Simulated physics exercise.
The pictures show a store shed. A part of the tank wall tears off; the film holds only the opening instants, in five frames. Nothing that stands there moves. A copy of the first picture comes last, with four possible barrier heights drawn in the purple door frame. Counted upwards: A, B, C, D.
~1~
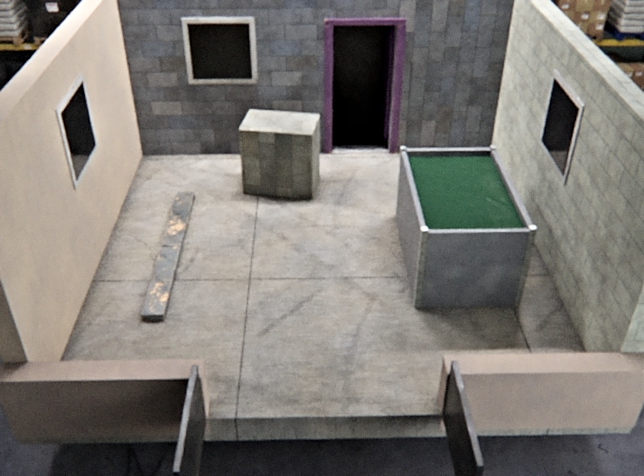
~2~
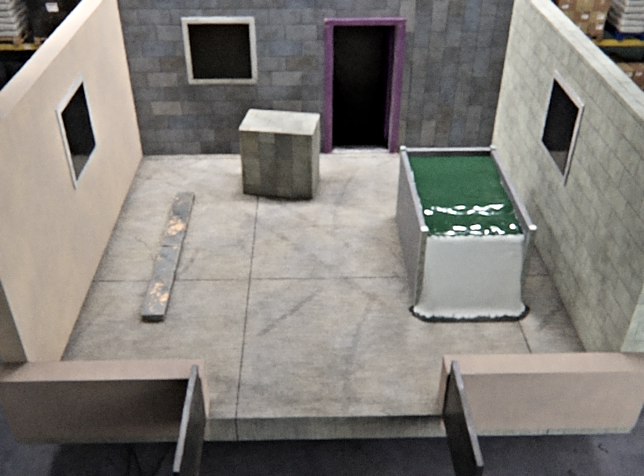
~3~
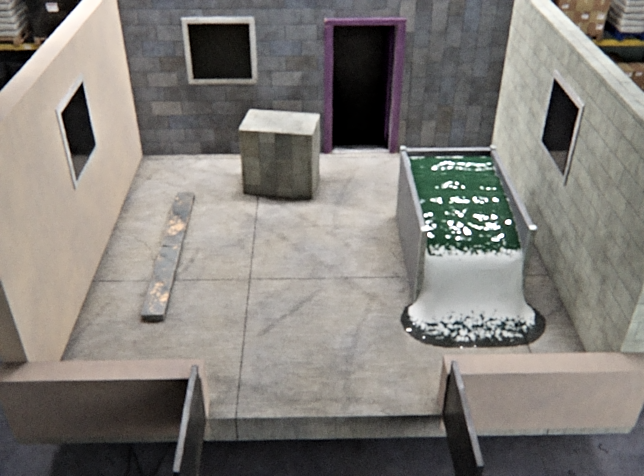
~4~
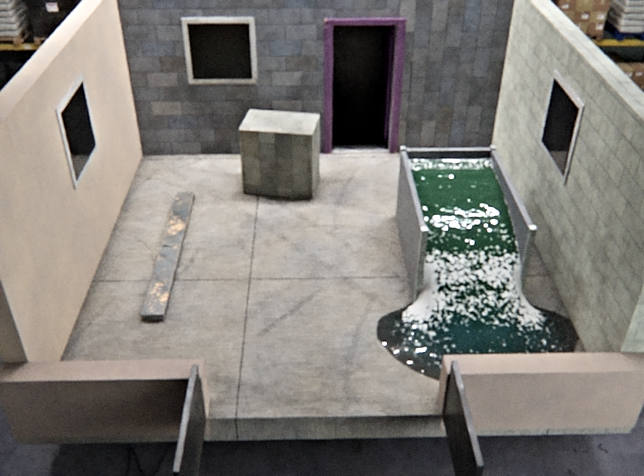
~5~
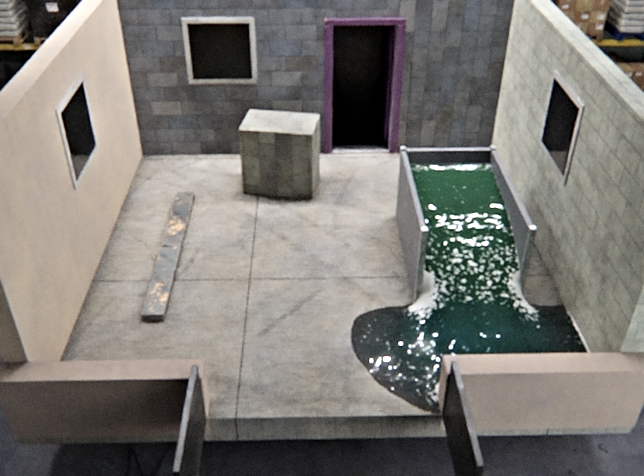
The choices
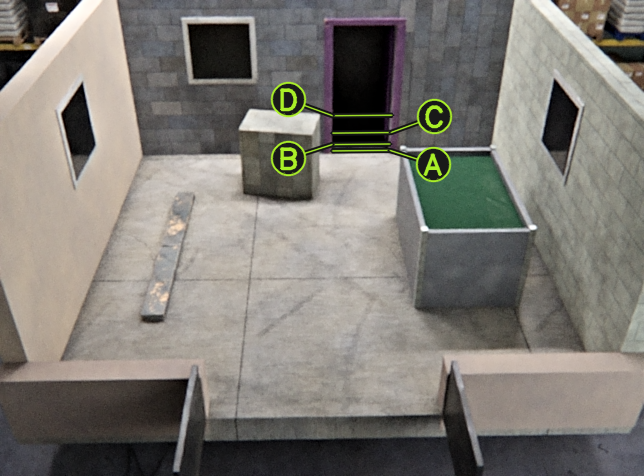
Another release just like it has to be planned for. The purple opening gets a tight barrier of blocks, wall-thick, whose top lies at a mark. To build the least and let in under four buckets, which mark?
A is the one.
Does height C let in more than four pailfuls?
No, that is safe.
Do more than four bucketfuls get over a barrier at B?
No, that is safe.
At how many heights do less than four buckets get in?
All of them.
On the marked copy, A at (361, 150); B at (361, 144); C at (361, 132); D at (362, 115); from the bottom up A, B, C, D.
For height A, a splash gets over, under a bucket.
For height B, nothing gets over.
For height C, nothing gets over.
For height D, nothing gets over.
